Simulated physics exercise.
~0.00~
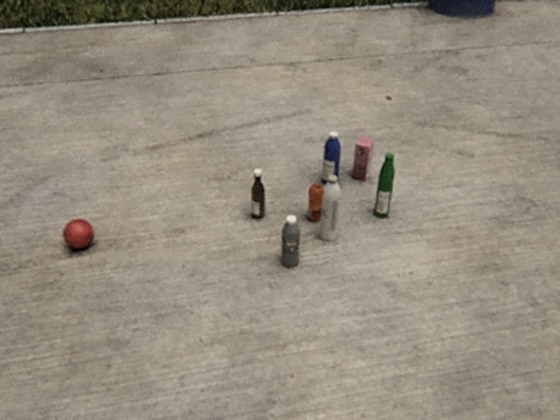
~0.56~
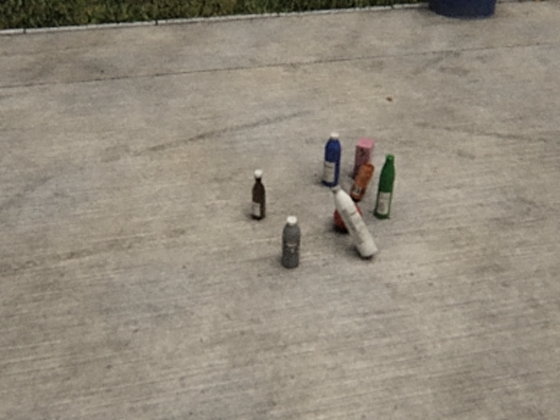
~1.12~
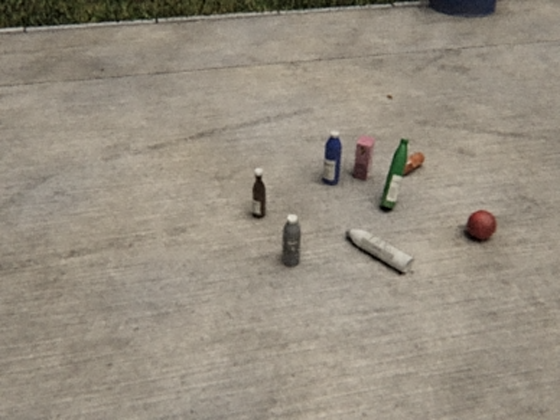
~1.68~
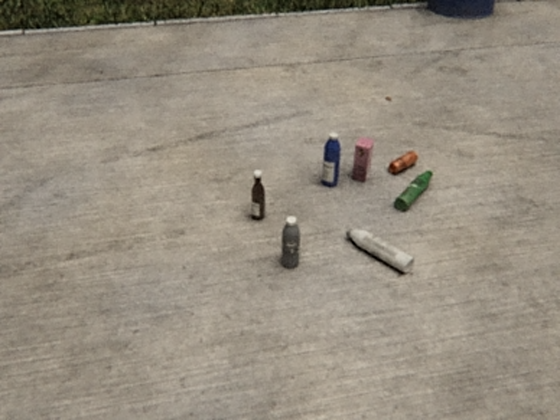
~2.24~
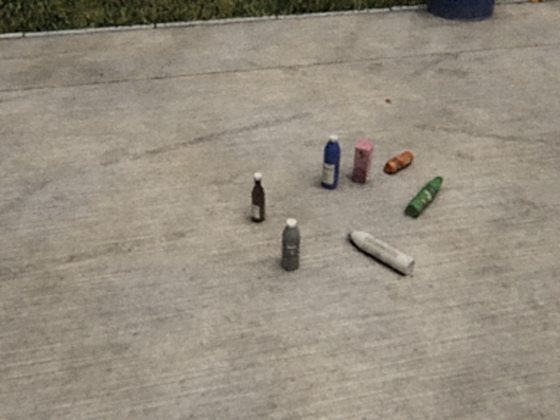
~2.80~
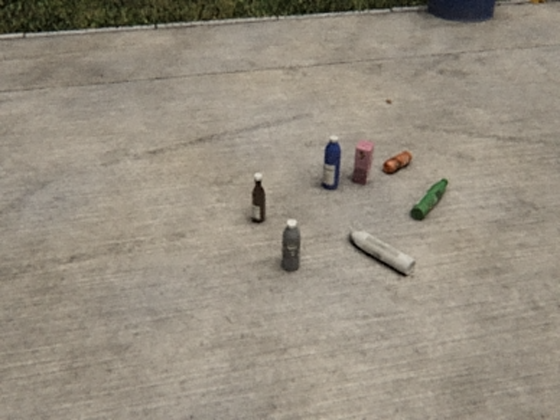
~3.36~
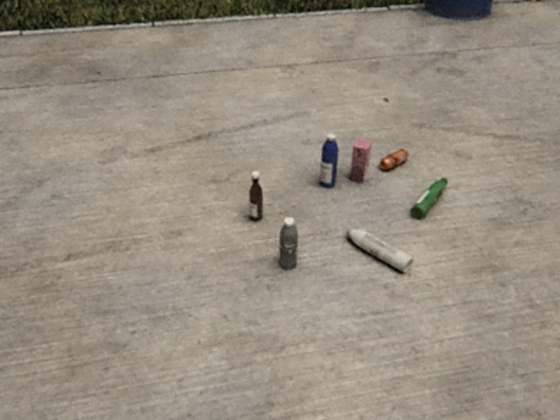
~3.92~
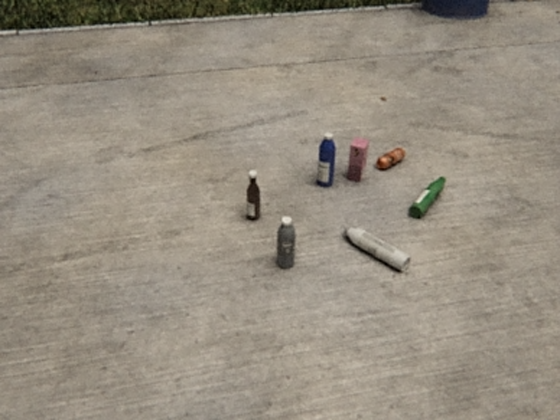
To begin with, a red ball is at the left on a concrete floor, with six bottles, an orange can and a pink carton standing to its right. The ball travels right into the group, and the white bottle and the orange can tilt over. Both end up on their sides as the ball carries on to the right, while the green bottle leans. The ball then goes out of view, and the green bottle drops onto its side and shifts slightly right. At the end, the blue, brown and grey bottles and the pink carton still stand.
